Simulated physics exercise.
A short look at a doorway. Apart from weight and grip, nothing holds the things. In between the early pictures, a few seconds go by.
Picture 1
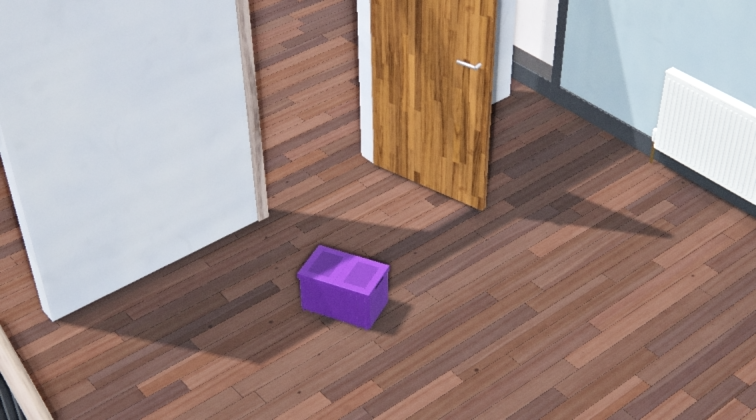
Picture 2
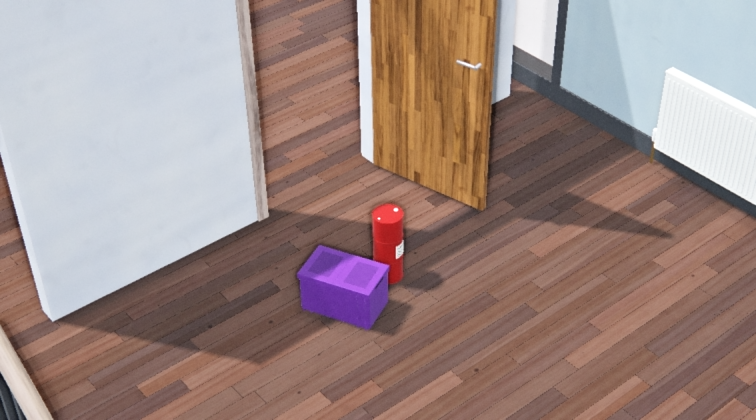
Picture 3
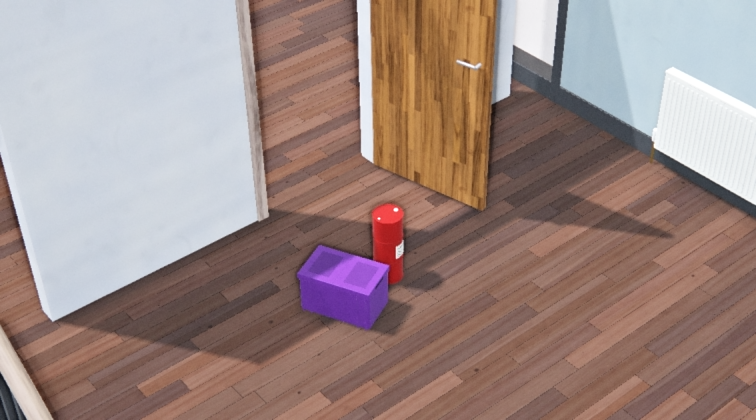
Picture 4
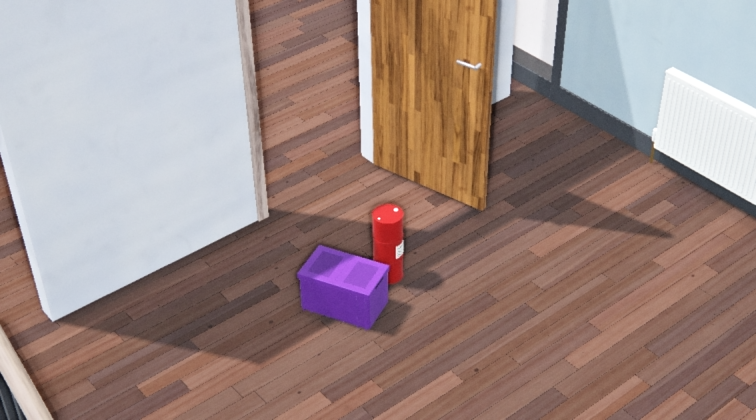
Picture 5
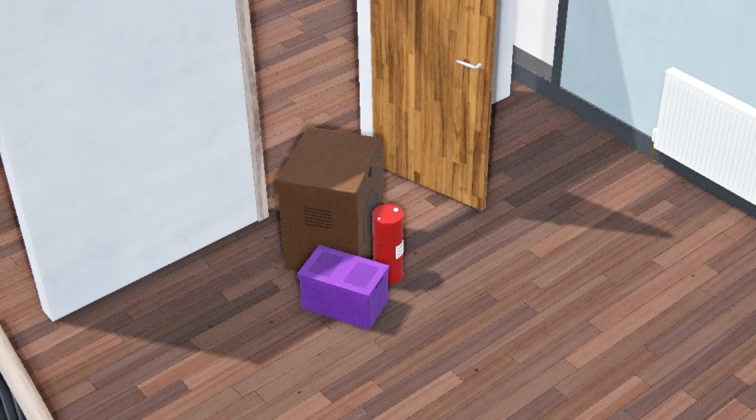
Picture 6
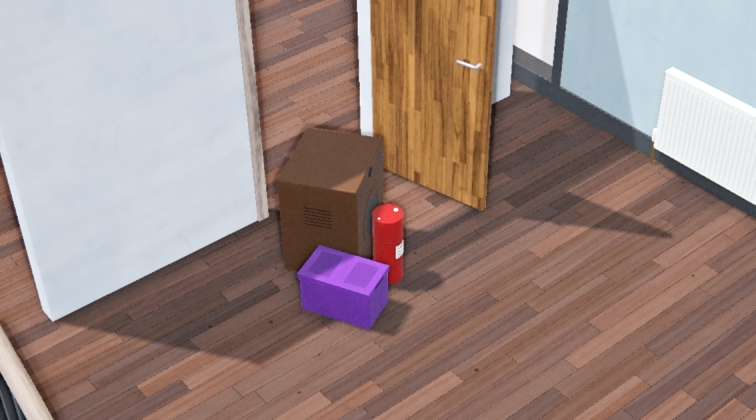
A red canister appears behind a purple tote that sits alone on the wood floor near a wide-open door. The two stay still for a while, then a large brown box-shaped appliance appears behind them, in front of the door. Nothing else moves, and no people are seen.
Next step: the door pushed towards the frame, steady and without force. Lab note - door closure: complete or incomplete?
Incomplete.
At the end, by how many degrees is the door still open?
Roughly 55°.
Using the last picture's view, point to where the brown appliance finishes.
Around (328, 205).
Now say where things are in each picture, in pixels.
Door wide open and still, in the first picture.
Door wide open and still; red canister (388, 245); purple tote (344, 288), in the second picture.
Door wide open and still; red canister (388, 245); purple tote (344, 288), in the third picture.
Door wide open and still; red canister (388, 245); purple tote (344, 288), in the fourth picture.
Door wide open and still; red canister (388, 245); purple tote (344, 288), in the fifth picture.
Door wide open and still; brown appliance (333, 204); red canister (388, 245), in the sixth picture.
Then, 0.50 s later than the last frame, door 86° open.
Then, 0.80 s later than the last frame, door 60° open.
When it is over, door 54° open; all 3 as before. End places, in pixels of the last picture, brown appliance near (328, 205).
